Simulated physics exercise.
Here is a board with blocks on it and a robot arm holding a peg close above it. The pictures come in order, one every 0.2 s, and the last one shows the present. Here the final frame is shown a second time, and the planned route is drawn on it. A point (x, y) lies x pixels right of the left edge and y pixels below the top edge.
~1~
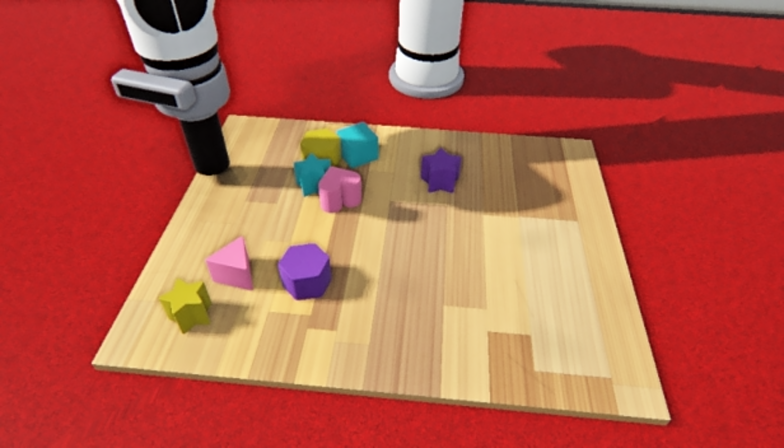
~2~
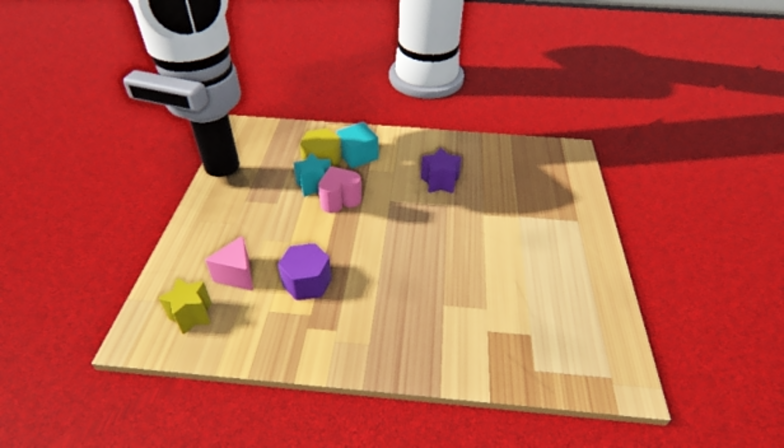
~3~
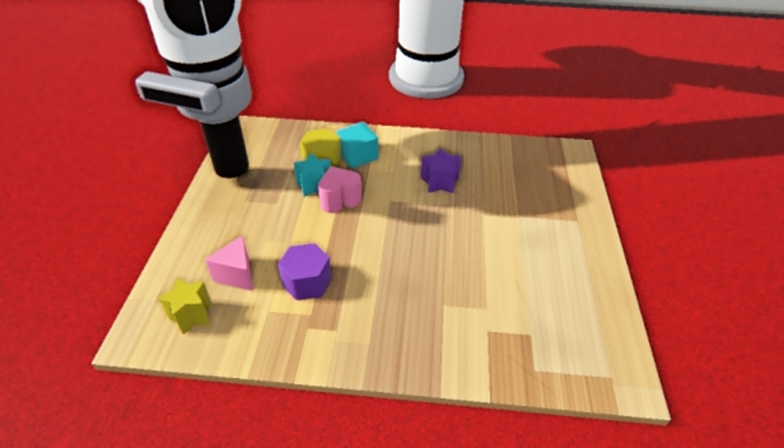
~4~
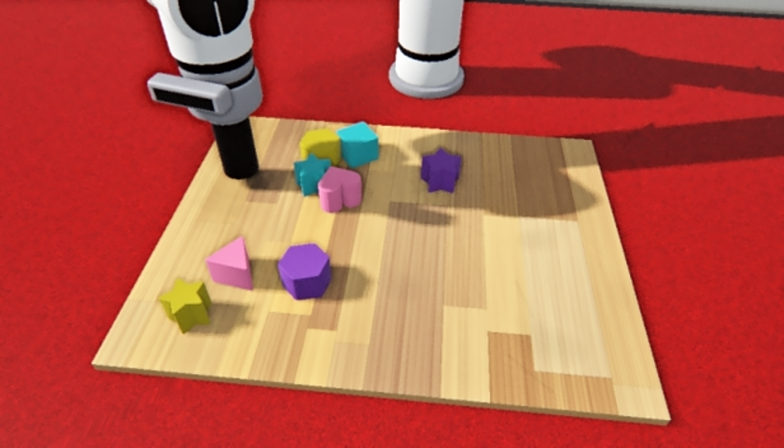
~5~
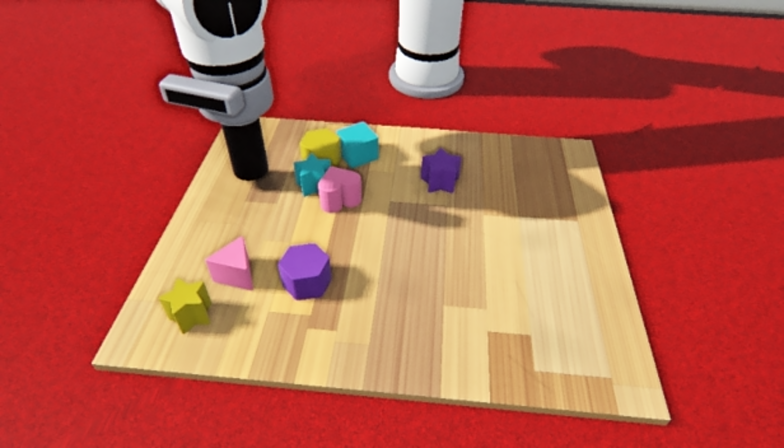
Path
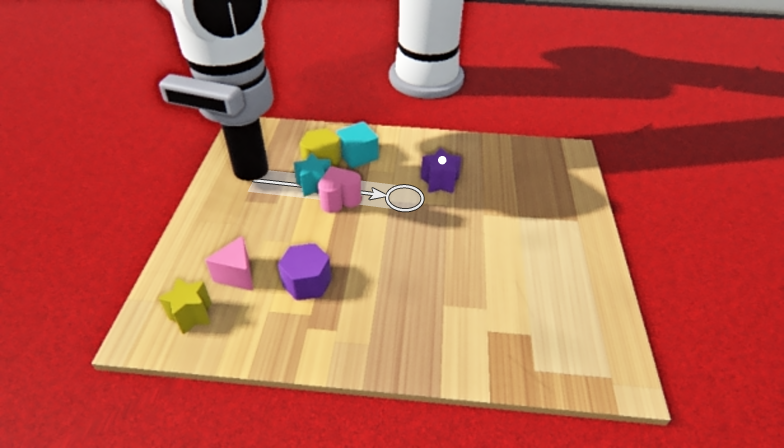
We see a wooden board on a red surface with colourful blocks scattered and clustered on it, while a robot arm holding a dark peg moves slightly to the right near the upper left corner, and the blocks stay still.
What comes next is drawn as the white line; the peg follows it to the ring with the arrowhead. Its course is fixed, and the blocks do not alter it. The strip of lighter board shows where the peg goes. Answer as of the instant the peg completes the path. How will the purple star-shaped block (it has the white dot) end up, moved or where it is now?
Somewhere new.
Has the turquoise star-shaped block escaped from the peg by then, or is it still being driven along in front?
The peg pushes it to the end.
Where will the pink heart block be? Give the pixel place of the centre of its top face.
The middle of its top is at (389, 199).
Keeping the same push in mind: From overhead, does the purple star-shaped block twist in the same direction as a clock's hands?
No
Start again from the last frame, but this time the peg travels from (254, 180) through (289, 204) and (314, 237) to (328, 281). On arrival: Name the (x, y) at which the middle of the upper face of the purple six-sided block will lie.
Pixel (294, 286).
The drawn path runs from (254, 180) to (405, 198); the dot is on the purple star-shaped block.
On the path given first. One third of the way, peg at (302, 176); turquoise star-shaped block at (331, 165), turned 30° clockwise; pink heart block at (349, 182).
Two thirds of the way, peg at (353, 182); turquoise star-shaped block at (384, 170), turned 25° clockwise; pink heart block at (384, 193), turned 60° clockwise.
At the end, peg at (405, 188); turquoise star-shaped block at (436, 172); yellow six-sided block not moved; pink heart block at (389, 199), turned 75° clockwise; purple star-shaped block at (458, 158), turned 30° anticlockwise.
